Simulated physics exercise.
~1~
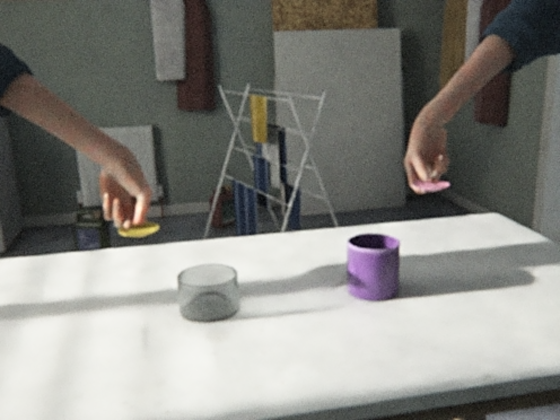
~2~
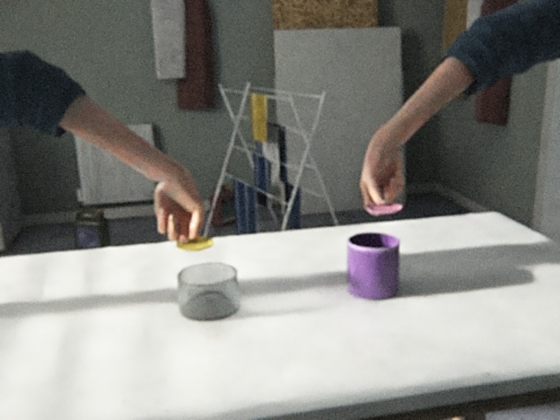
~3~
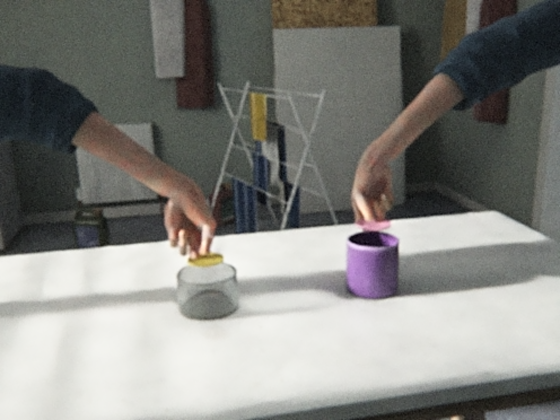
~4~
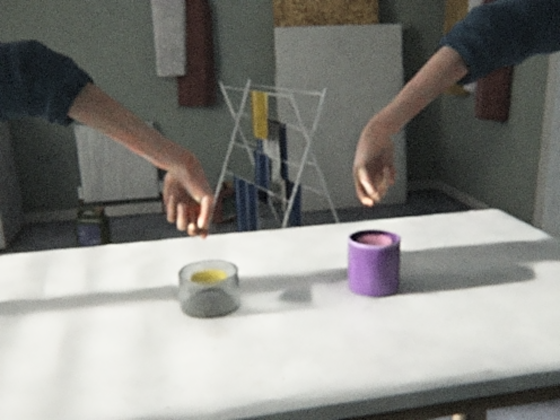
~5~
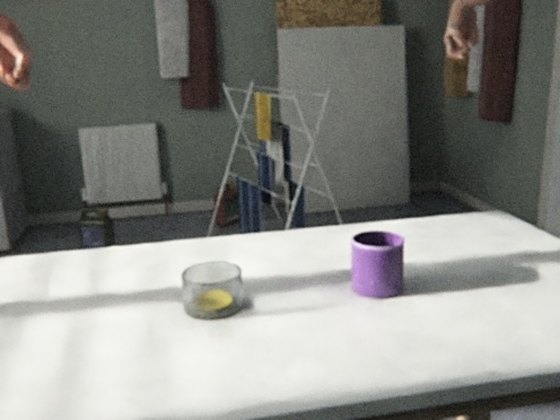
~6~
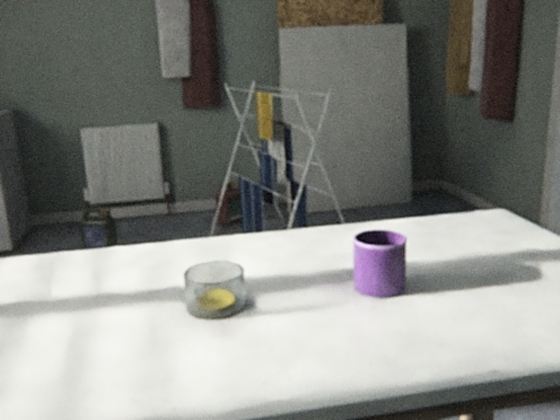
Yellow and pink discs being lowered by two hands and dropped into a clear glass and a purple mug, hands then withdrawing.
